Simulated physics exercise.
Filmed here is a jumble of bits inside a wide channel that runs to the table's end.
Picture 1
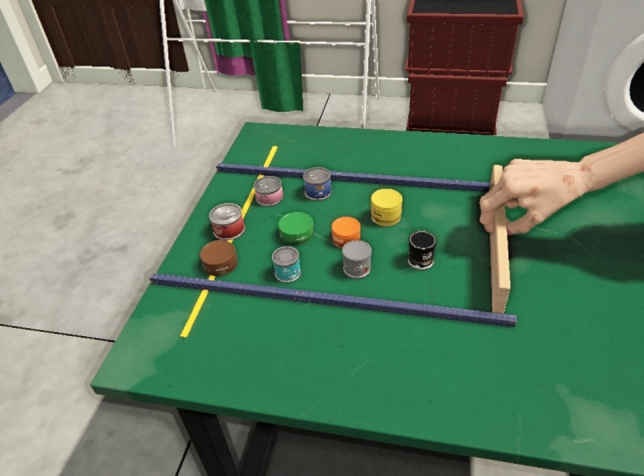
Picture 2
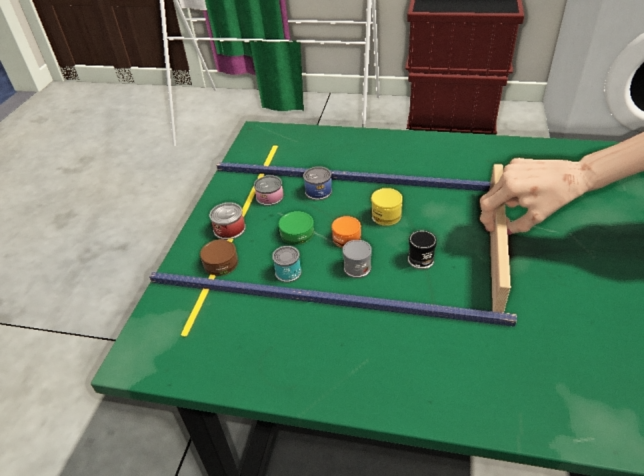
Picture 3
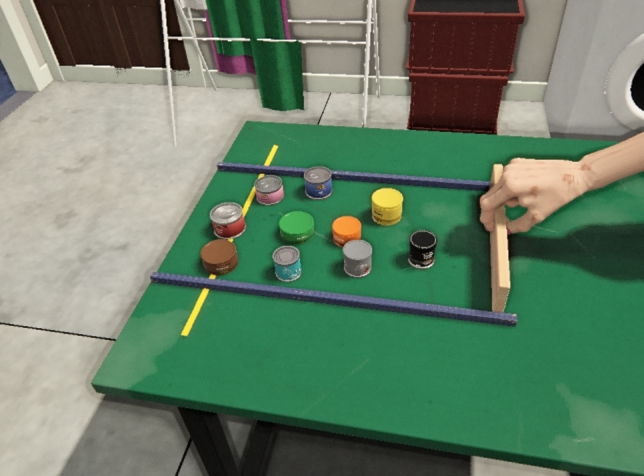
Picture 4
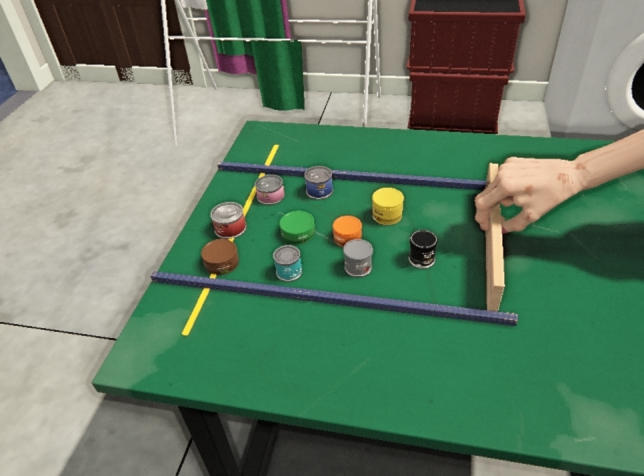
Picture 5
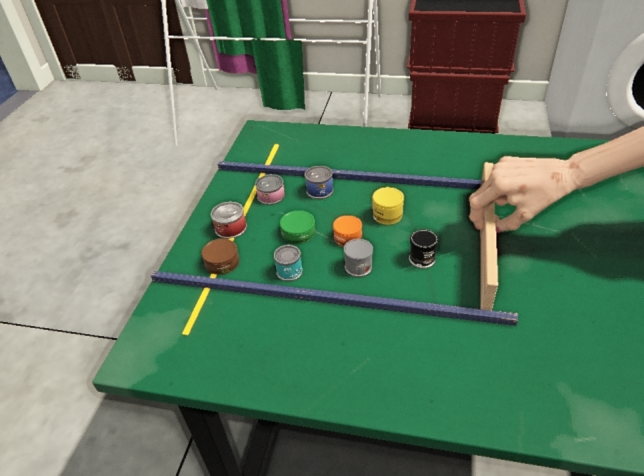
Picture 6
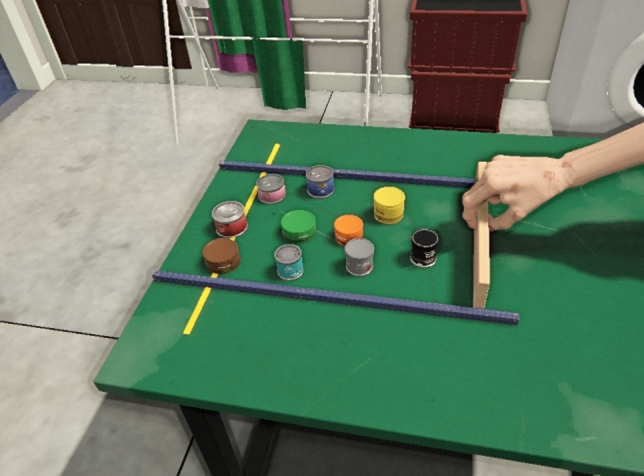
In this clip, a hand holds a wooden board upright between two blue rails on a green table, keeping it still at first, then sliding it slightly left toward a group of small coloured pots and tins, which stay in place.
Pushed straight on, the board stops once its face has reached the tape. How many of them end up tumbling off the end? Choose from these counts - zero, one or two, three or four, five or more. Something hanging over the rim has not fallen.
Count: One or two.
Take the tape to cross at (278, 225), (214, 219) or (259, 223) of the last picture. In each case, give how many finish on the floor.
It would be 0, then 4, then 0.
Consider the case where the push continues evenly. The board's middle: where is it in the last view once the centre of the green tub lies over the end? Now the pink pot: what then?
The middle is at (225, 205) when it's the green tub, and at (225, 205) when it's the pink pot.
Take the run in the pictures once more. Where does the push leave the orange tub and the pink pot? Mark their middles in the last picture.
About (228, 213), and the other about (219, 184).
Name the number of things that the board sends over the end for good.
The count is 1.
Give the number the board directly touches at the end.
It touches 6.
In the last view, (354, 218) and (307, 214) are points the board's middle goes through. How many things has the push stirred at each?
I make it 4 at the first spot and 7 at the other.
Soon after, none off yet; red pot at rest near (230, 220); brown tub at rest near (222, 256); pink pot at rest near (271, 189).
After that, none off yet; red pot displaced about its own width near (208, 218); brown tub at rest near (219, 256); pink pot displaced a little near (256, 187).
In the end, the number that fall off is one or two; gone, red pot.
